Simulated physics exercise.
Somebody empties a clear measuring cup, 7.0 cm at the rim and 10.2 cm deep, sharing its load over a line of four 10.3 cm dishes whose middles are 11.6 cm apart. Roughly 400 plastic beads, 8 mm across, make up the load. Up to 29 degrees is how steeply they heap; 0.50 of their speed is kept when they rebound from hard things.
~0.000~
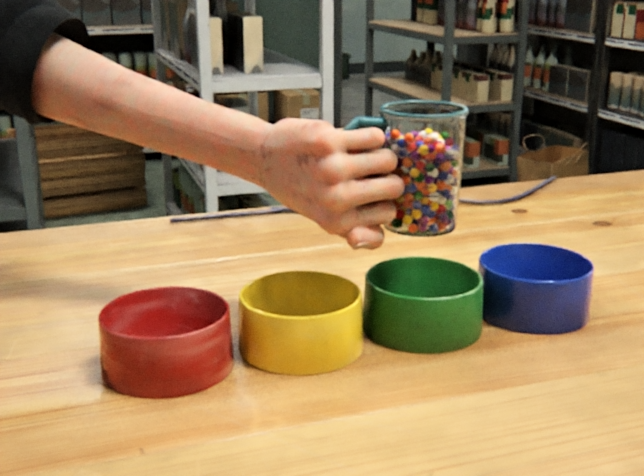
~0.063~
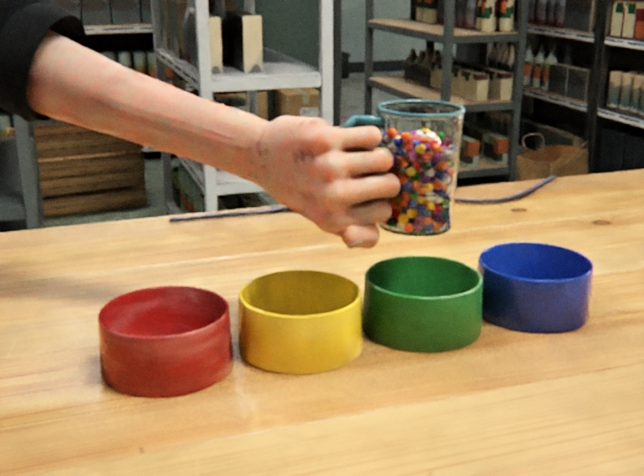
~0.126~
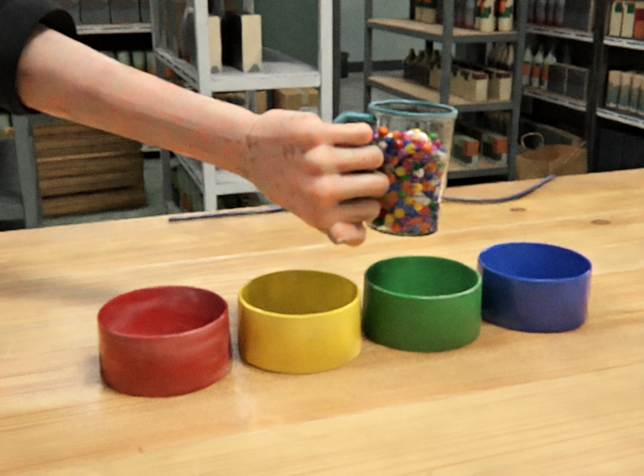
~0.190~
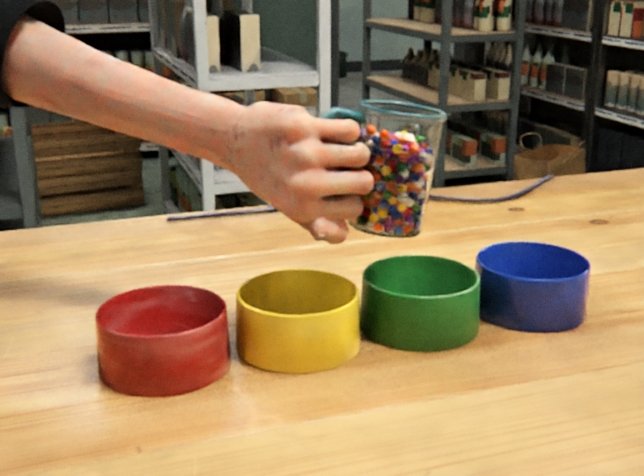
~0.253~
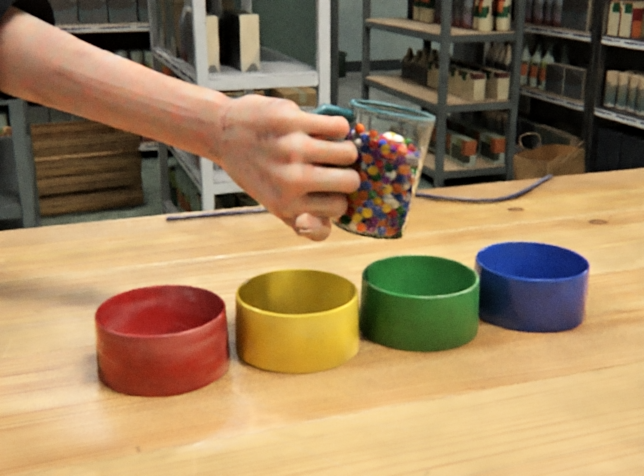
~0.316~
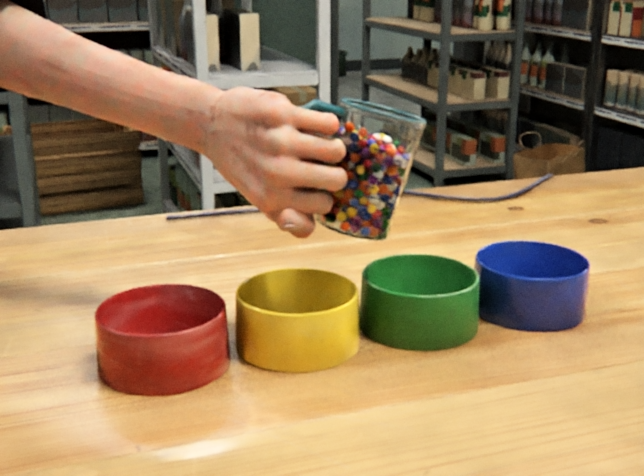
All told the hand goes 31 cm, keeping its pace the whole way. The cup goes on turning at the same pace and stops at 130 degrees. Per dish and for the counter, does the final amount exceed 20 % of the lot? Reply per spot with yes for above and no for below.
Red: Yes, above. Blue: No, below. Green: No, below. Yellow: No, below. Counter: No, below.
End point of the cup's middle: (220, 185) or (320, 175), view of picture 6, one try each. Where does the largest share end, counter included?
Most goes to: Yellow, then green.
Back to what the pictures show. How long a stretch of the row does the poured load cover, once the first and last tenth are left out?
I'd put it at close to 6 cm.
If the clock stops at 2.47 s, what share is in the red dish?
Estimate to date: Some 100 %.
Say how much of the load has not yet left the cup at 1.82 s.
I reckon around 85 per cent.
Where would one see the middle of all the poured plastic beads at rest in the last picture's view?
Approximately (160, 337) in the last view.
Then, at 1.22 s, tilt 68 degrees; cup holds 100 %.
After 1.82 s, tilt 104 degrees; cup holds 85 %, red 10 %.
Then, at 2.47 s, tilt 130 degrees; cup holds 0 %, red 100 %.
By 2.8 s all is still; red 100 %, blue 0 %, green 0 %, yellow 0 %, counter 0 %.
